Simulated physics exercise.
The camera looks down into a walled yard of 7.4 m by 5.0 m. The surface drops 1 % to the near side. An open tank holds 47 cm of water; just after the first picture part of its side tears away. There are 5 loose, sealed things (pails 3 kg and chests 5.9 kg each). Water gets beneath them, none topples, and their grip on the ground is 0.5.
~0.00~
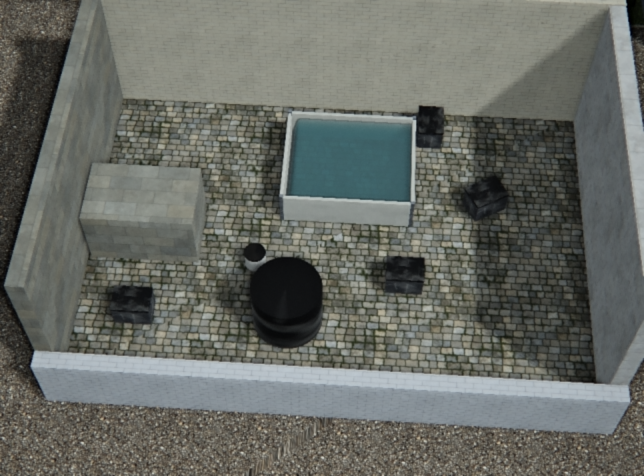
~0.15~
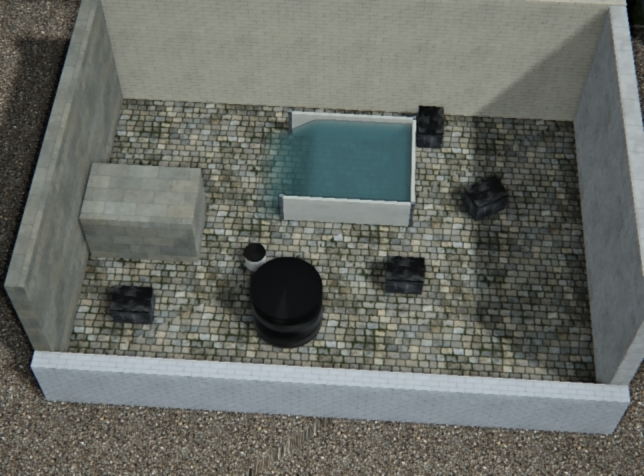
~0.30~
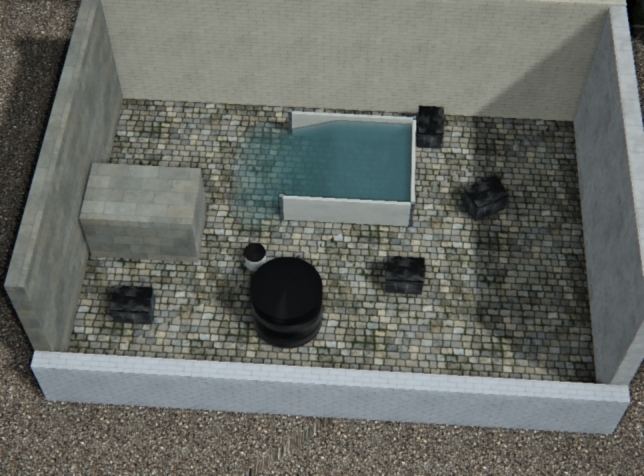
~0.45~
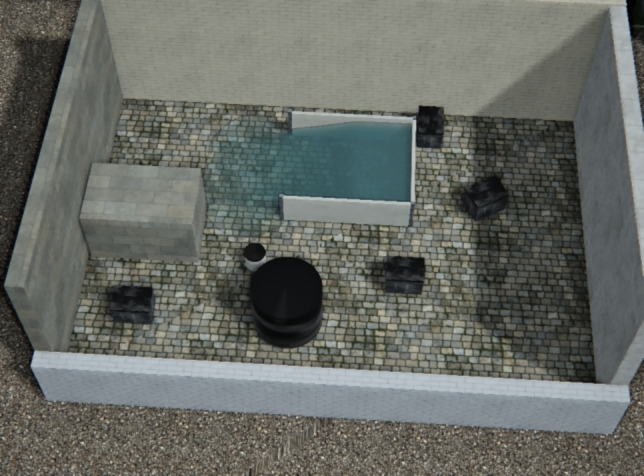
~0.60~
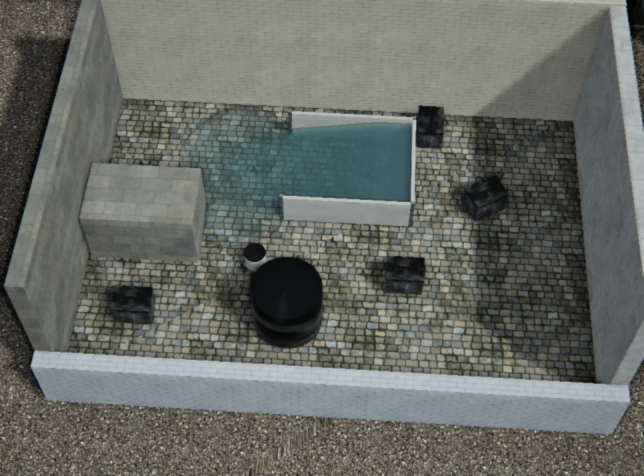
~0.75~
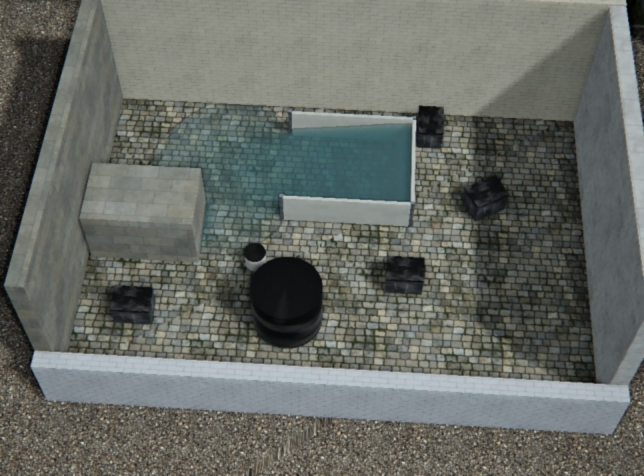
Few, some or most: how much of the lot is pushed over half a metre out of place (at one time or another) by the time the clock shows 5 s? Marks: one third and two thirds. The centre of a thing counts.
That comes to under a third.
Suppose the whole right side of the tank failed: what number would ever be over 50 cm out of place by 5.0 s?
Then 2.
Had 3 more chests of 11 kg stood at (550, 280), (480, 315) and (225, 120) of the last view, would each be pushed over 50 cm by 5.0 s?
In turn: Under, under, over.
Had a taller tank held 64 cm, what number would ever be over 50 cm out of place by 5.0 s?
In that case 2 of them.
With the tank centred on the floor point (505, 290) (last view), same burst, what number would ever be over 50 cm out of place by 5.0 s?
Then 3.
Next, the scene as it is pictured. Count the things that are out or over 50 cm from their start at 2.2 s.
By then 0.
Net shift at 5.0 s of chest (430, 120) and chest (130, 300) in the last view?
In that order: 10 cm, 5 cm.
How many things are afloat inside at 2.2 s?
I count 0.
After 1.1 s 0 of 5 are over 50 cm from their spots; 0 afloat.
After 2.2 s 0 of 5 are over 50 cm from their spots; 0 afloat.
After 3.5 s 0 of 5 are over 50 cm from their spots; 0 afloat.
After 5.0 s 0 of 5 are over 50 cm from their spots, and 0 have been at some point; 1 afloat.
